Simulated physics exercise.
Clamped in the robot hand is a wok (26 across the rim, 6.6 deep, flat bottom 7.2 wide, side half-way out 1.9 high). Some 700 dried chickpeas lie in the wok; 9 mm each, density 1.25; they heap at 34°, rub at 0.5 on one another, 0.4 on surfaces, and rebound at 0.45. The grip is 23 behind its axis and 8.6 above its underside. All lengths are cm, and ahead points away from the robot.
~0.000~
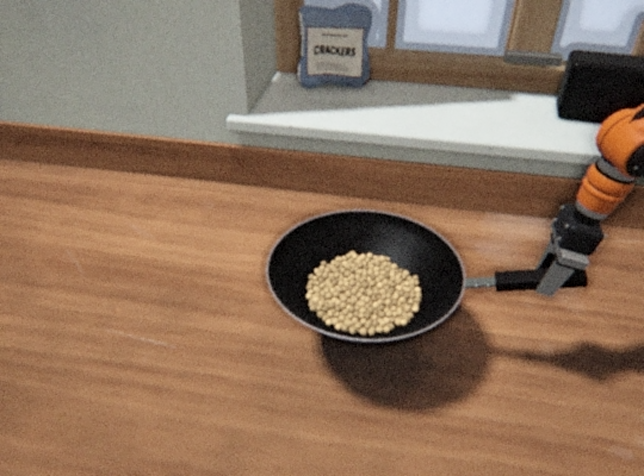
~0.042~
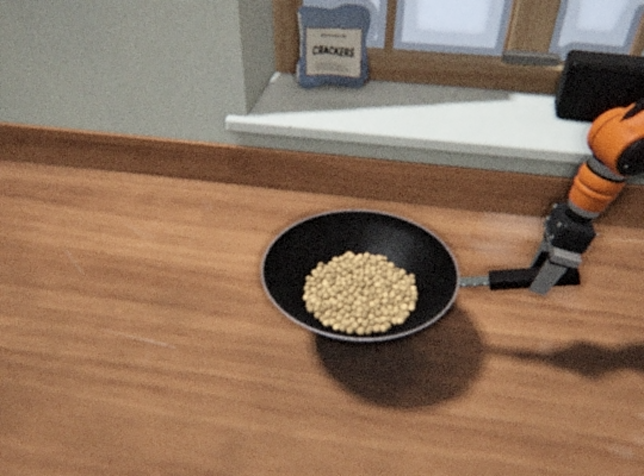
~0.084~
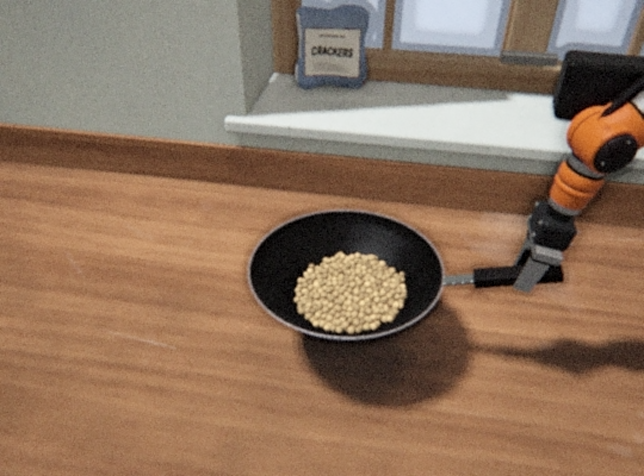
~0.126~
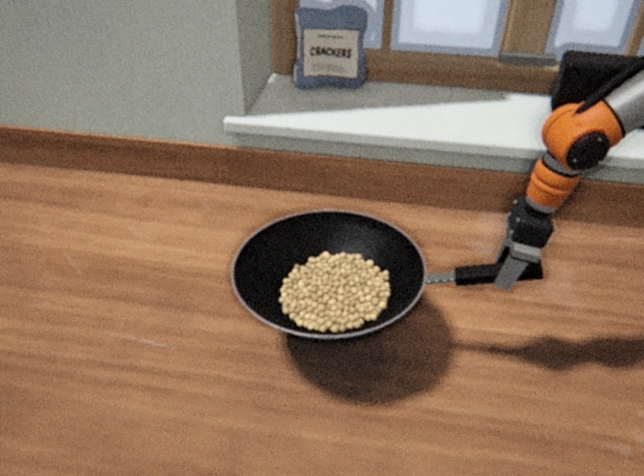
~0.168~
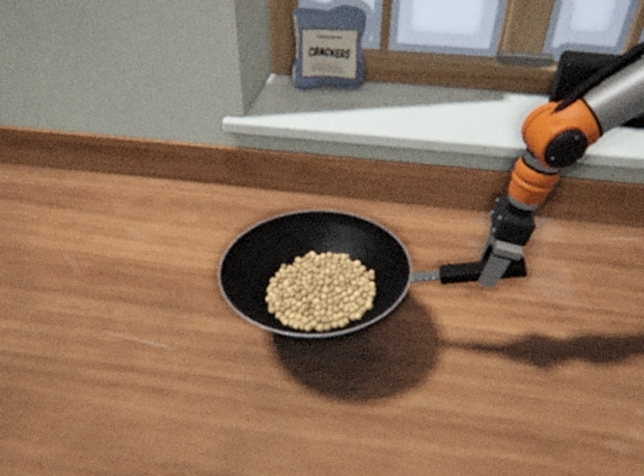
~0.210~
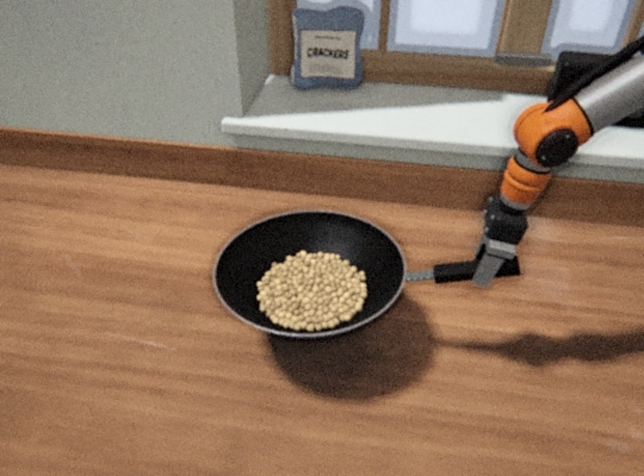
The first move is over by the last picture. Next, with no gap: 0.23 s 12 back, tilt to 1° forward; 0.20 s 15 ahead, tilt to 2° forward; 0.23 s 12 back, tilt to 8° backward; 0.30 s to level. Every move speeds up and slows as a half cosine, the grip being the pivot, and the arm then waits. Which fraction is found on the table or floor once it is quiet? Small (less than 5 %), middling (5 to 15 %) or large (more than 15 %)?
Answer: Small; less than 5 % of the dried chickpeas finish on the table or floor.
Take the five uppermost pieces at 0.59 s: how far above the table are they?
Roughly 20 cm.
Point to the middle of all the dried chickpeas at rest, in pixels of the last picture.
Near (379, 294).
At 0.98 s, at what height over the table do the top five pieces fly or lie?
Roughly 21 cm.
After 0.59 s, tilted 2° forward, highest piece 20 above the table; 665 in the wok, 39 in flight or on a rim.
After 0.98 s, tilted 6° backward, highest piece 22 above the table; 695 in the wok, 8 on the table or floor, 1 in flight or on a rim.
After 1.37 s, level, highest piece 13 above the table; 695 in the wok, 9 on the table or floor.
After 2.42 s, level, highest piece 13 above the table; 695 in the wok, 9 on the table or floor.
At rest, 695 in the wok, 9 on the table or floor. That is 1 % on the table or floor.
